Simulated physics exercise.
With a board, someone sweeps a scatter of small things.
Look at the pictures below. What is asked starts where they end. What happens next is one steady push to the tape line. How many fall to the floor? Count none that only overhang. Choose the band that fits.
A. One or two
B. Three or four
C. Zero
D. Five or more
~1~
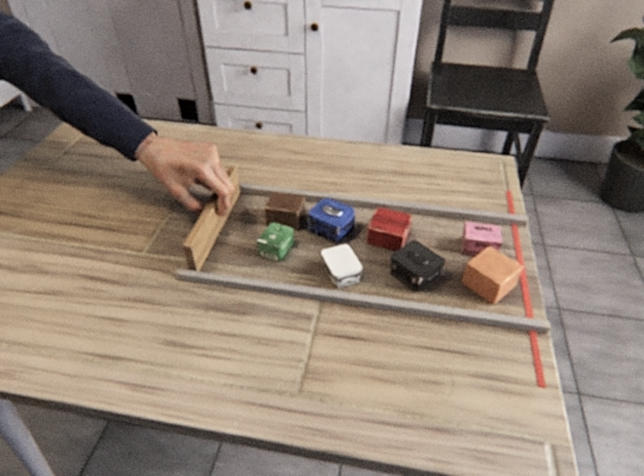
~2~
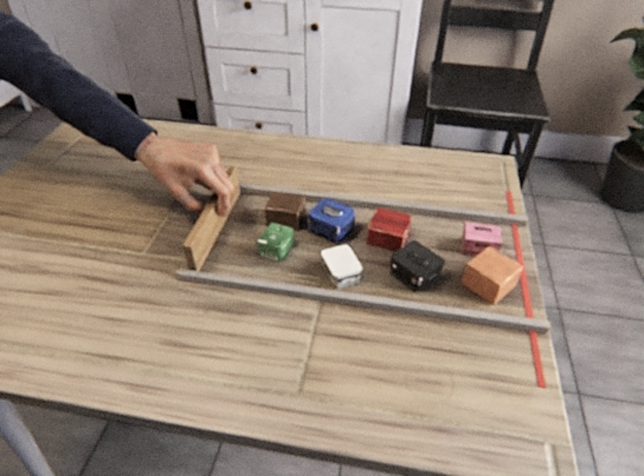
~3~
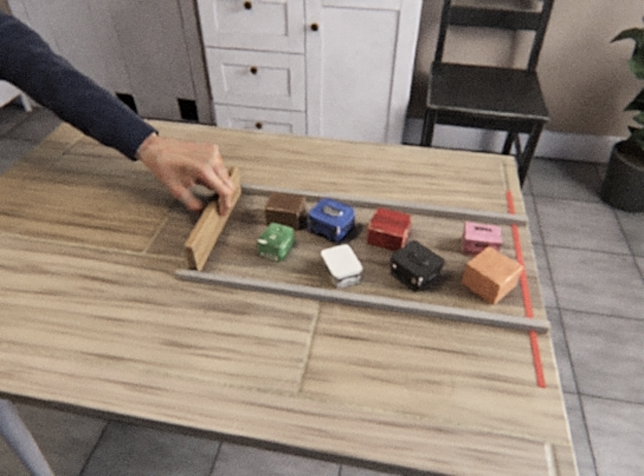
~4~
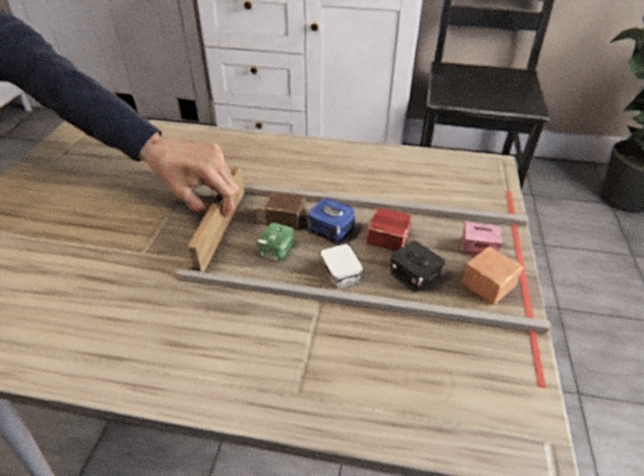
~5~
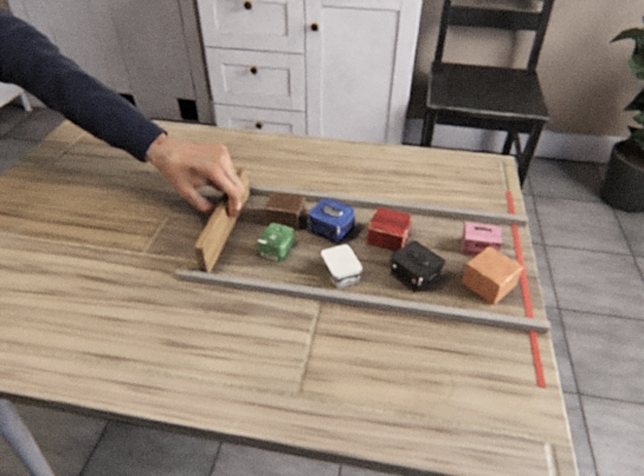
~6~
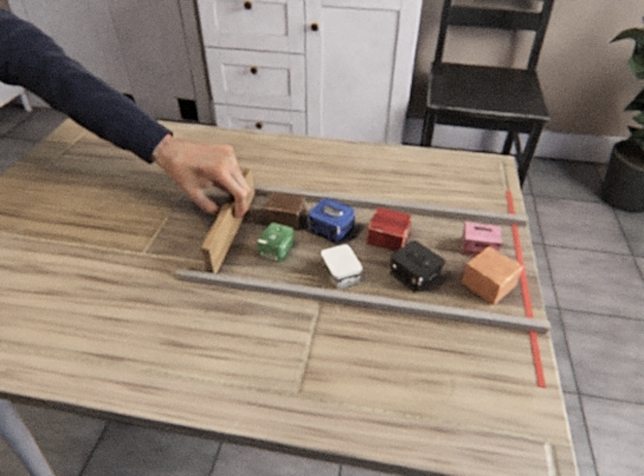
Five or more (D).
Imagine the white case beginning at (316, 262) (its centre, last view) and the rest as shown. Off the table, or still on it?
In that case it holds firm.
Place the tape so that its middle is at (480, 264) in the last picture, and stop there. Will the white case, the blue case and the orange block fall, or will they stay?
Here the white case is not lost; the blue case ends up off; last, the orange block ends up off.
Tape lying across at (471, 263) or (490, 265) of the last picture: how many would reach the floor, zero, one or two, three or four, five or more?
Result per position - first: Three or four, second: Five or more.
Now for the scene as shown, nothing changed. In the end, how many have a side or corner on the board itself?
Tally at the end: 2.
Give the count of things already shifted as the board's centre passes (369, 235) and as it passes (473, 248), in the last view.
In order, the tallies are 7 and 8.
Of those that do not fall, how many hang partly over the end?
I count 2 overhanging.
A little later, none off yet; orange block at rest near (492, 275); pink box at rest near (483, 241); black case shifted a little near (429, 269).
When it is over, the number that fall off is five or more; down, brown block, blue case, red box, black case, pink box and orange block.
